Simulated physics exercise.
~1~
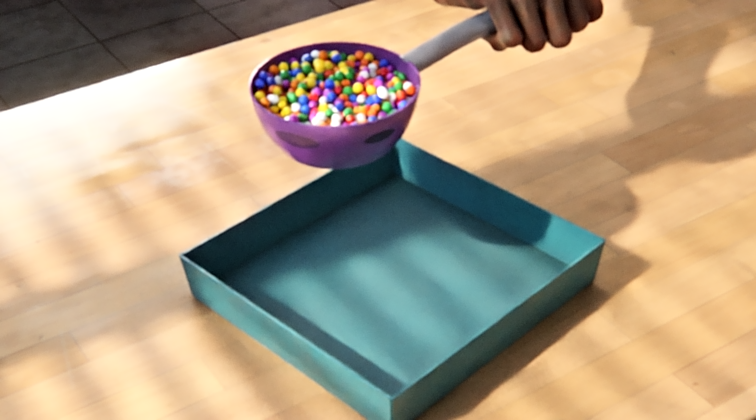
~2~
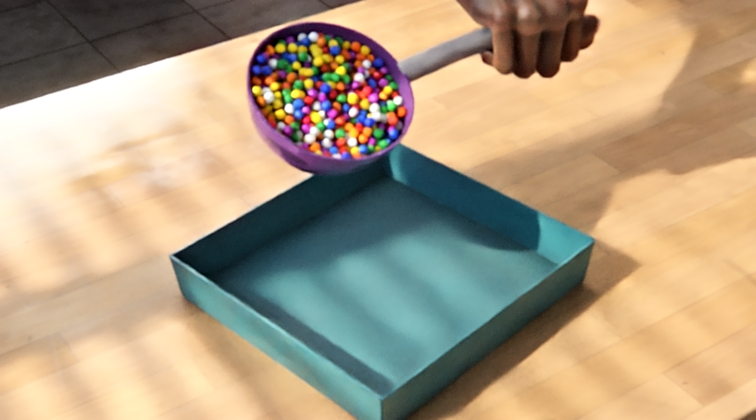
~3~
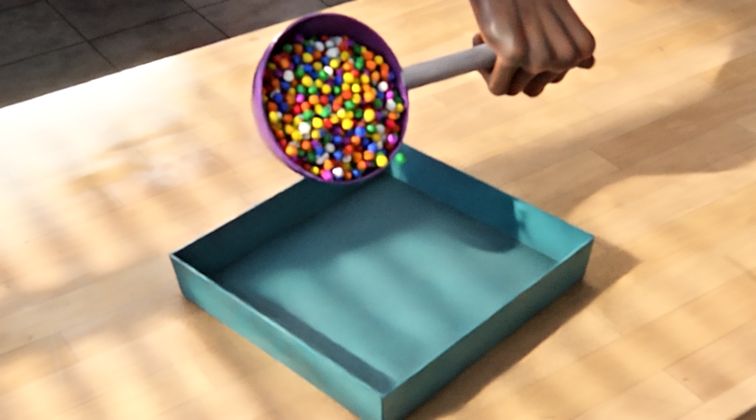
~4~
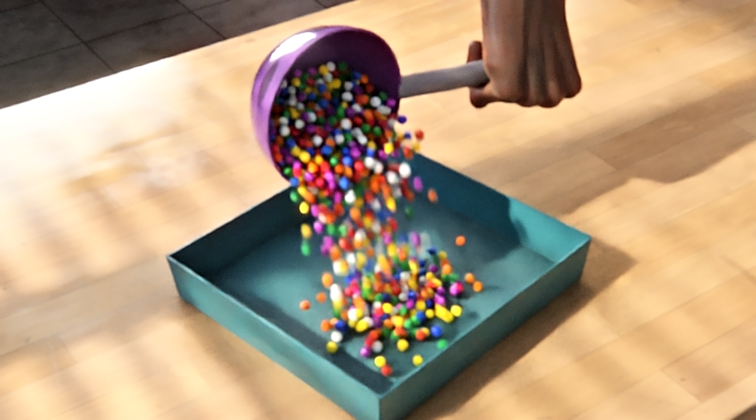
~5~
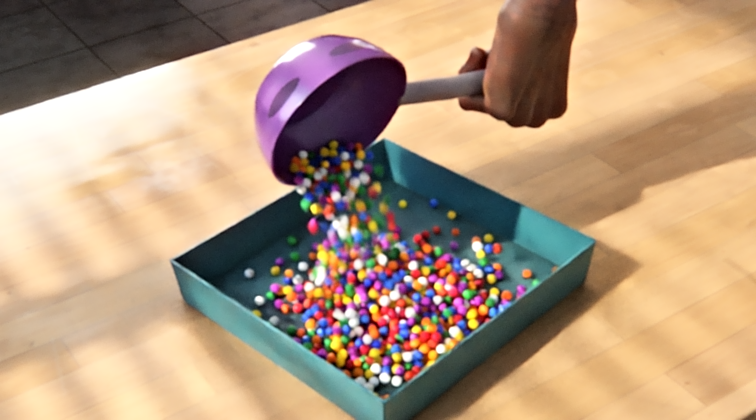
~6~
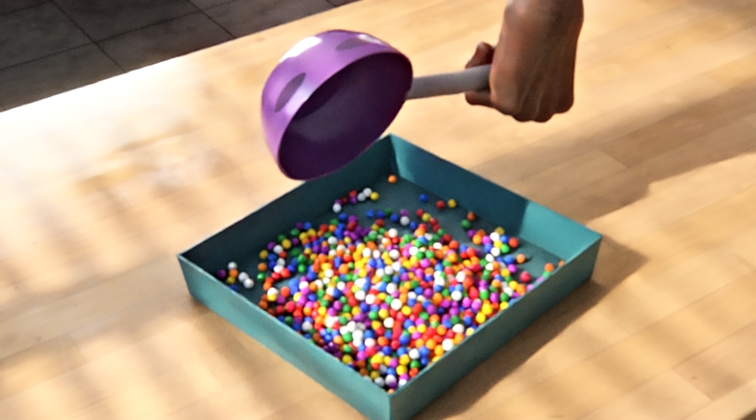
A purple ladle full of small multicoloured beads, its grey handle gripped by a hand at the upper right, hangs over an empty square teal tray on a sunlit wooden surface, seen from above at an angle with dark tiles at the upper left. The hand turns the ladle steadily, tipping its open side toward the viewer while the beads stay inside. As it tilts further, beads spill over the rim in a thick stream and scatter across the tray. The stream thins as the ladle empties. Finally the empty ladle is held tipped above a broad layer of beads covering most of the tray.
